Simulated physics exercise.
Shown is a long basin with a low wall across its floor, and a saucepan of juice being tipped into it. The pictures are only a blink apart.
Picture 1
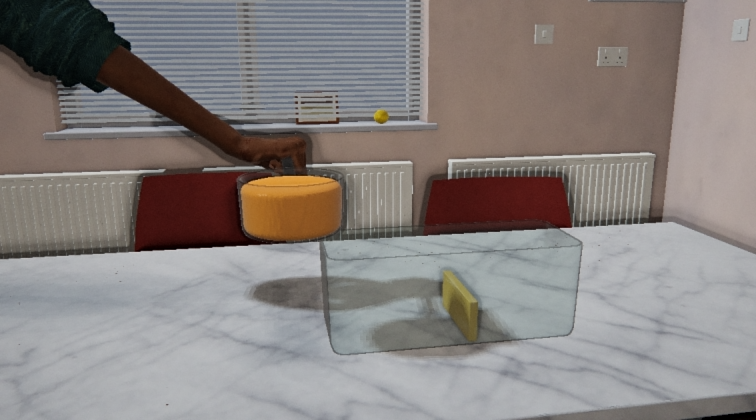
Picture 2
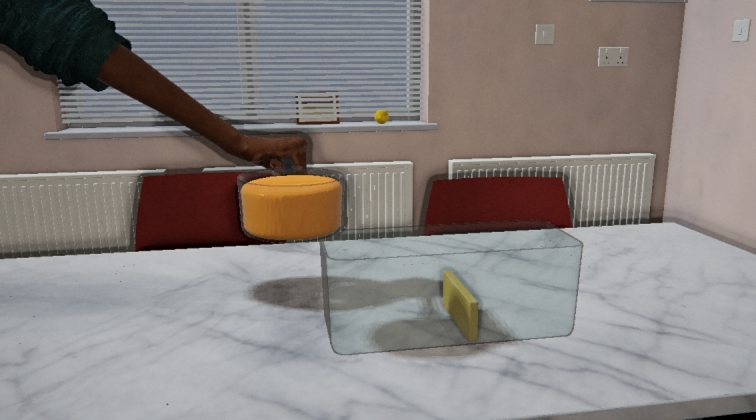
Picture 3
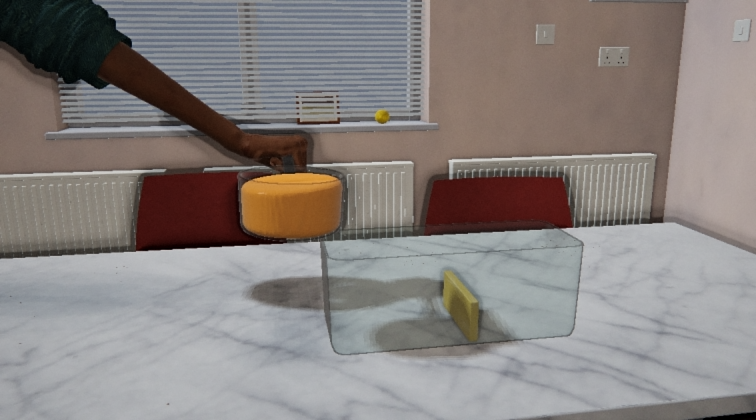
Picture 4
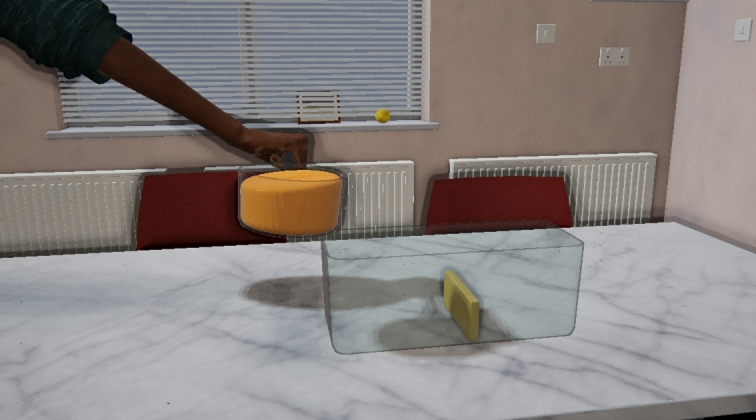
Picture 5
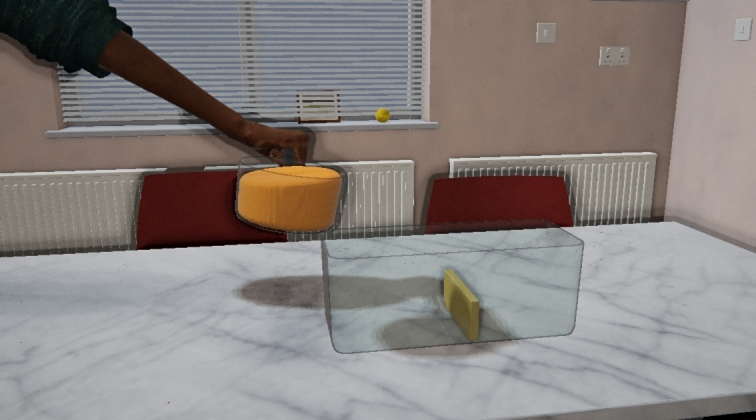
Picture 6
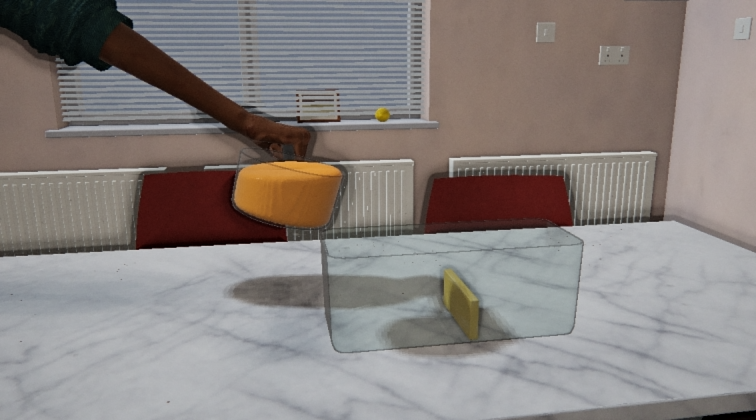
In this clip, a hand holds an orange saucepan of juice above the left end of a clear, long basin with a low yellow wall inside, then gradually tilts the pan slightly toward the right.
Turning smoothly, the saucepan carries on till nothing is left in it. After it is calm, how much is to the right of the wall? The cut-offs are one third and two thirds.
It falls below one third.
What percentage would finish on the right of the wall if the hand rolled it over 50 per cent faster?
Close to 5 out of every hundred.
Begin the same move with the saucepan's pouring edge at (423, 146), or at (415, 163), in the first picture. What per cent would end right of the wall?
Close to 90 in a hundred, and close to 90 in a hundred.
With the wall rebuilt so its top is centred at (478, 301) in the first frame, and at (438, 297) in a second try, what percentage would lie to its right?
Around 20 per cent for the first, around 25 per cent for the second.
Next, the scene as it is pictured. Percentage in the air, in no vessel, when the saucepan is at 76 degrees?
It comes to around 35 per cent.
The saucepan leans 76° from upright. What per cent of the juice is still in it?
Around 55 in a hundred has not poured out yet.
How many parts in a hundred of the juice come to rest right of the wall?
Some 5 per cent.
A moment on, the saucepan is tipped on its side and 53 per cent is still to pour, 11 is left of the wall and 0 right of it.
Next, the saucepan is tipped right over and 7 per cent is still to pour, 79 is left of the wall and 2 right of it.
Then the saucepan is tipped right over and 0 per cent is still to pour, 95 is left of the wall and 3 right of it.
Later the saucepan is tipped right over and 0 per cent is still to pour, 96 is left of the wall and 4 right of it.
At rest 96 per cent lies left of the wall, 4 right of it and 0 outside.
